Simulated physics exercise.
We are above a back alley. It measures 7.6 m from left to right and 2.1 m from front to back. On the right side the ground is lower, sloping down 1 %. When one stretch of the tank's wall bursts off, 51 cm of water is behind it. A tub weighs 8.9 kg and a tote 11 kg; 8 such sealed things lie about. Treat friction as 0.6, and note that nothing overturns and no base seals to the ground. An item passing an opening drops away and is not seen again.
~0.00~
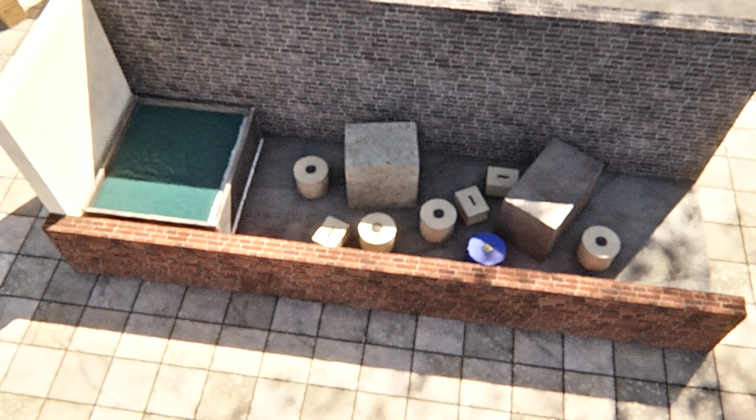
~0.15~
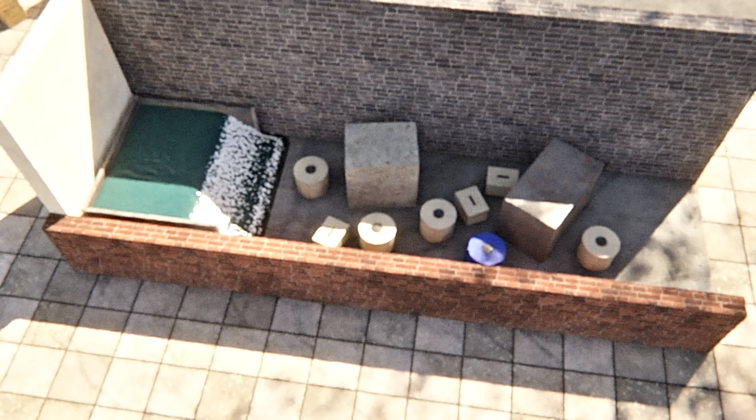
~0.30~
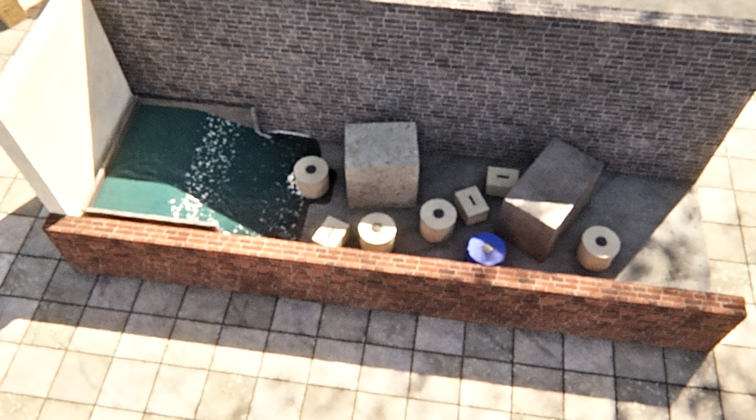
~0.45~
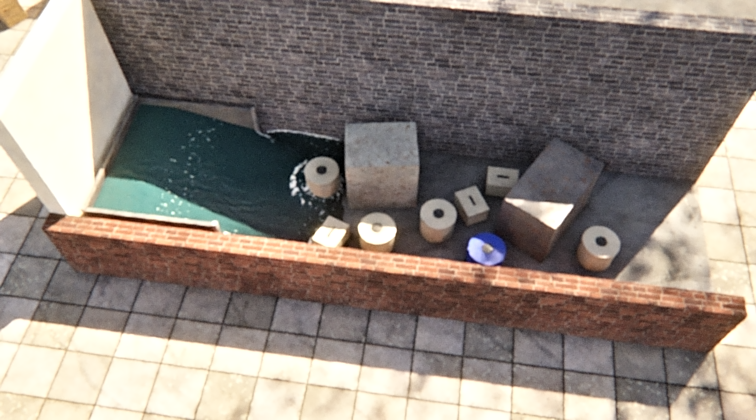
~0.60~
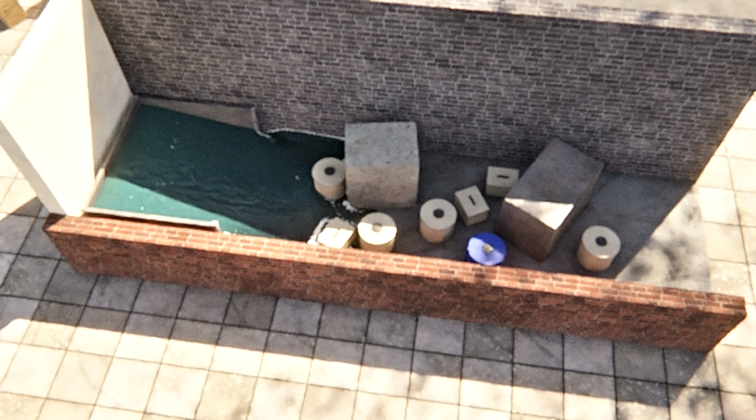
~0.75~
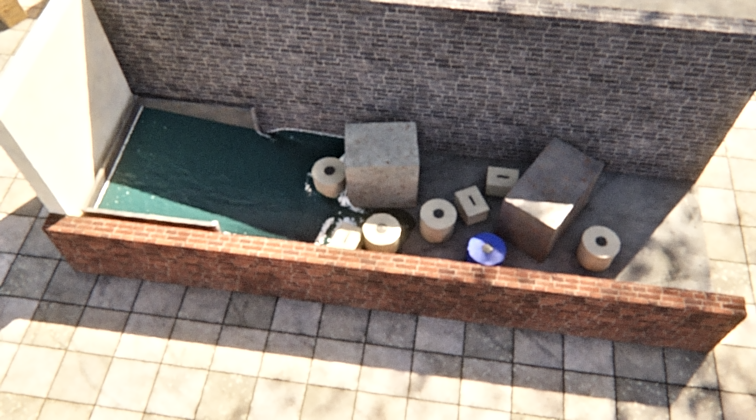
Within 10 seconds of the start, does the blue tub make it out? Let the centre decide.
It is out of the passage by then.
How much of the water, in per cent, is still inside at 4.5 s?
I'd say some 84 percent hasn't gone yet.
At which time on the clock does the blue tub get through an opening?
3.5 s.
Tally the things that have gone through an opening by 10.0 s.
1 in total.
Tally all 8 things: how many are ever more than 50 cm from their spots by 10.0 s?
I get 6.
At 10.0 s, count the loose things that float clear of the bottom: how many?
Then: 3.
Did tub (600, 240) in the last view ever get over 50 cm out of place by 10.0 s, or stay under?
That one comes out within it.
After 2.0 s the blue tub is near (533, 258), 0.6 m from its start, afloat; 0 of 8 are out; 6 afloat.
After 4.5 s the blue tub has gone out; 1 of 8 are out; 6 afloat.
After 7.0 s the blue tub has gone out; 1 of 8 are out; 3 afloat.
After 10.0 s the blue tub has gone out; 1 of 8 are out; 3 afloat.
